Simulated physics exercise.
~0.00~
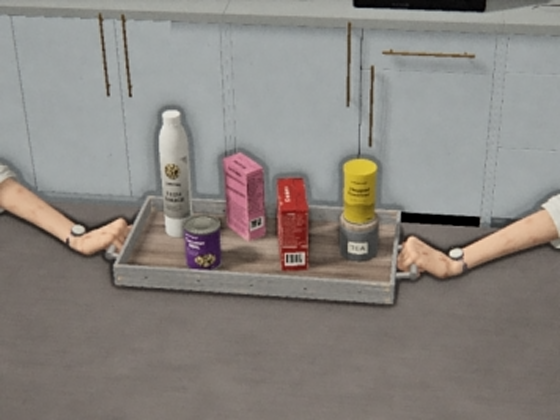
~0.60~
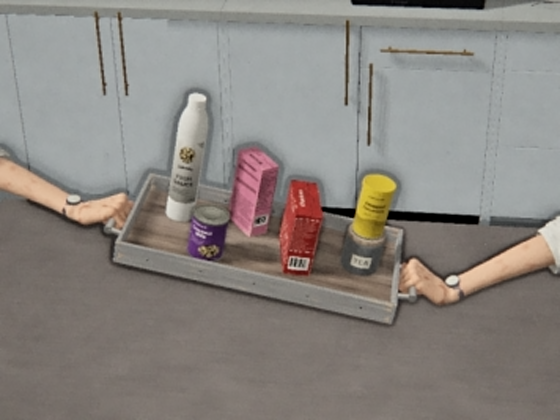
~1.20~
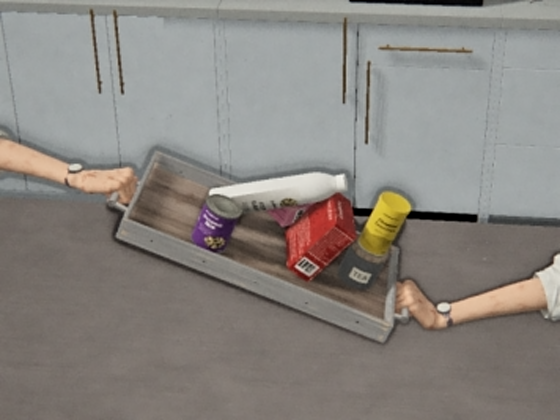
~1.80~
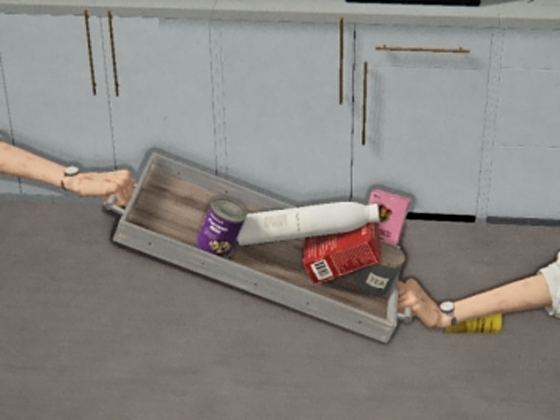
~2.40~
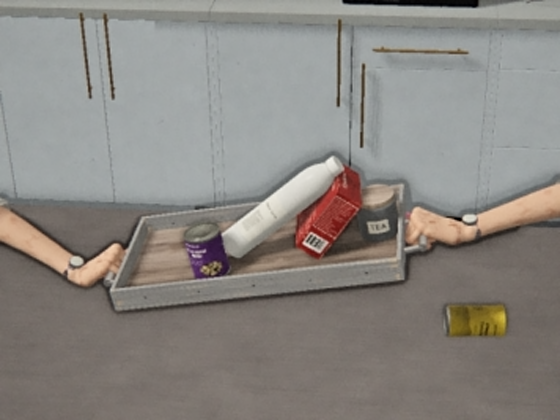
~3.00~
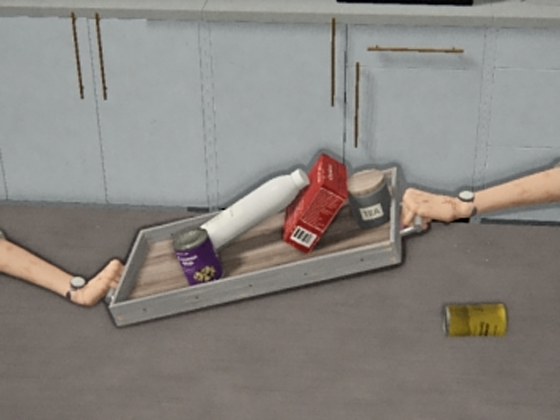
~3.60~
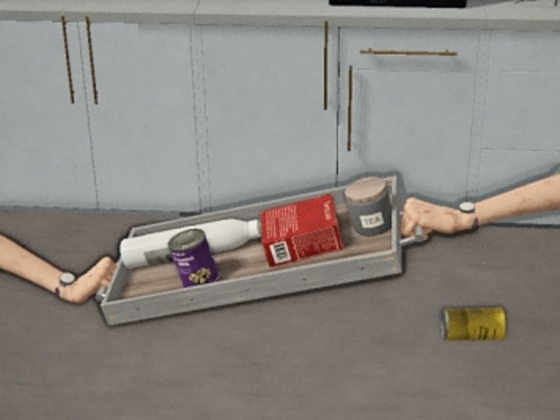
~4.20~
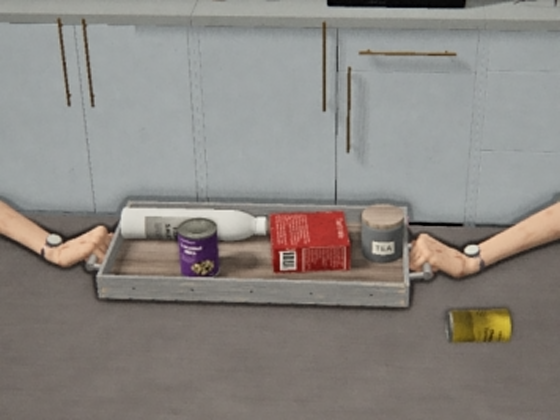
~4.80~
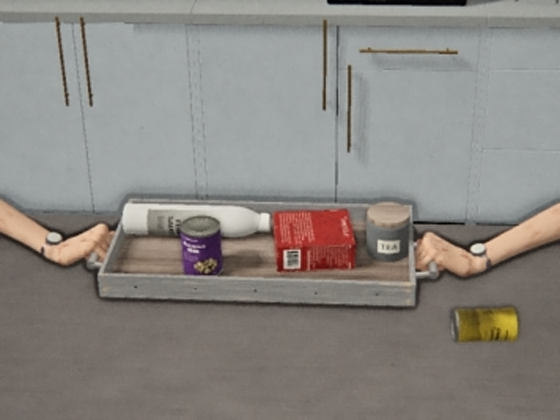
Two hands hold a grey-rimmed wooden tray by its ends in front of pale blue kitchen cabinets, seen from slightly above. On it stand a white bottle at the left, a purple tin in front, a pink packet and a red packet in the middle, and a yellow tin on a grey jar at the right. The tray tips steeply down to the right, the bottle and packets topple, and the pink packet and yellow tin drop off. The hands then tilt it leftward and level it. The bottle and red packet end lying down, the purple tin and jar upright, the yellow tin on the floor.
